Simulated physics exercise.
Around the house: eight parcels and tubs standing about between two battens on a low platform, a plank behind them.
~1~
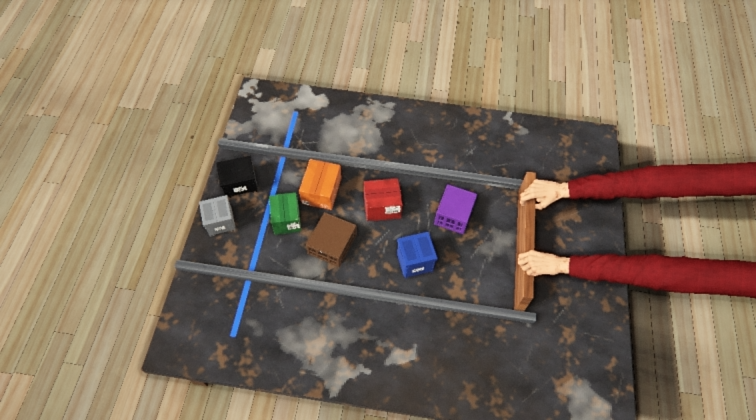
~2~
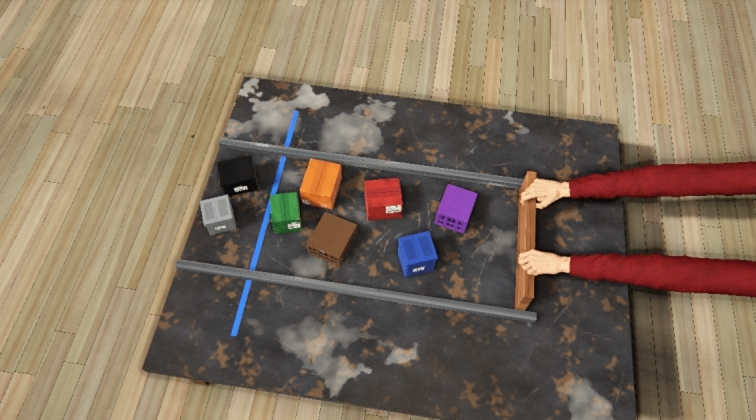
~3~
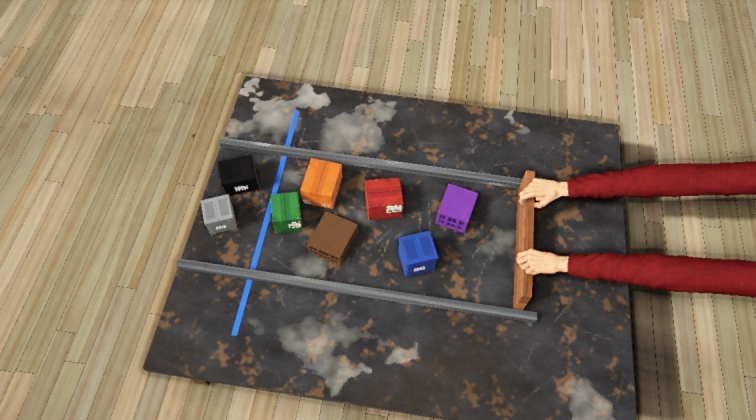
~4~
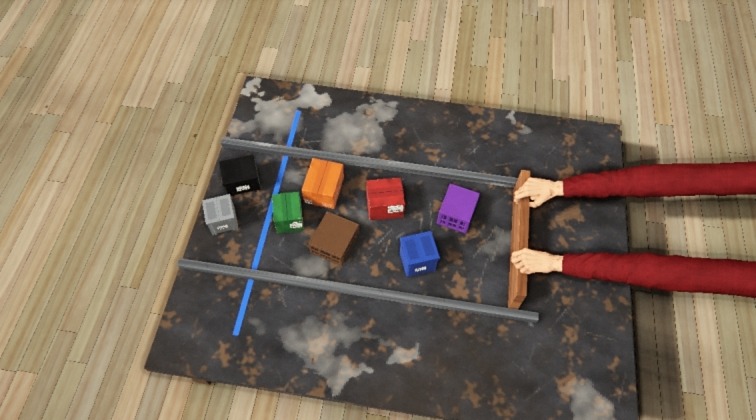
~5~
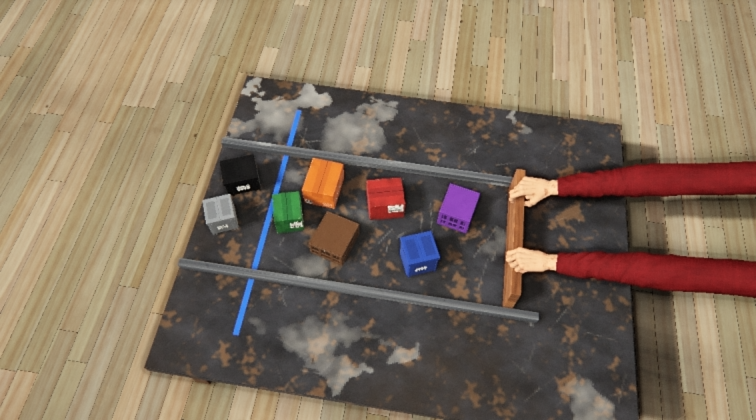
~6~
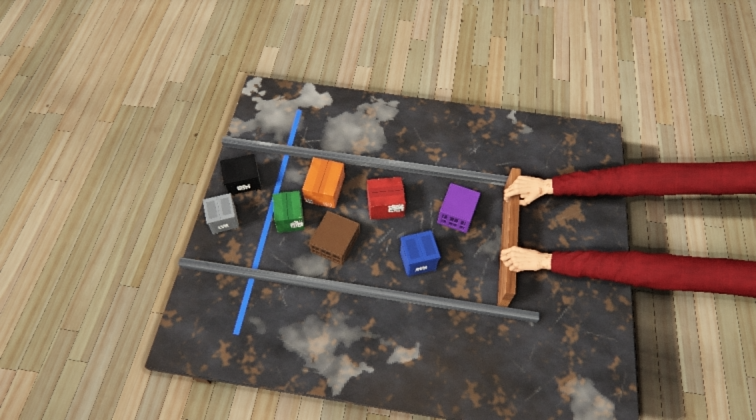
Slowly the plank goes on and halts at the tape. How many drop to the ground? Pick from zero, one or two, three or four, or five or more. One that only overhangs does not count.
The number that fall off is three or four.
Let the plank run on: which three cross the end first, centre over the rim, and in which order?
Earliest first: The black tote, the grey tote, the orange box.
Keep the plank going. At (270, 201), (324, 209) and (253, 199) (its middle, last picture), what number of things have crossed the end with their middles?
In that order 4, 0 and 4.
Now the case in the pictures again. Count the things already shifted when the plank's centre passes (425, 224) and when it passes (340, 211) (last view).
First 3, then 7.
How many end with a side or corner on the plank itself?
It touches 2.
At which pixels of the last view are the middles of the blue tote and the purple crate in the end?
First (248, 224), then (261, 182).
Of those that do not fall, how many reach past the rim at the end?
It comes to 0.
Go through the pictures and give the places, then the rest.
The first frame shows grey tote (218, 216); black tote (238, 177); green box (285, 214); plank (525, 240); tape (268, 212).
The second frame shows black tote (238, 177); red parcel (383, 199).
The third frame shows green box (287, 213); orange box (322, 184).
The fourth frame shows grey tote (221, 215); blue tote (419, 255).
The fifth frame shows black tote (241, 176); plank (515, 237).
The sixth frame shows grey tote (222, 214); black tote (241, 175); green box (289, 212); plank (509, 236); tape (271, 210).
Soon after, none off yet; grey tote at rest near (222, 214); black tote at rest near (241, 175); green box at rest near (289, 212).
After that, none off yet; grey tote at rest near (222, 214); black tote at rest near (241, 175); green box at rest near (286, 212).
And then, none off yet; grey tote displaced about its own width near (202, 214); black tote displaced about its own width near (209, 167); green box displaced well along near (234, 202).
In the end, the number that fall off is three or four; gone, orange box, green box, black tote and grey tote.
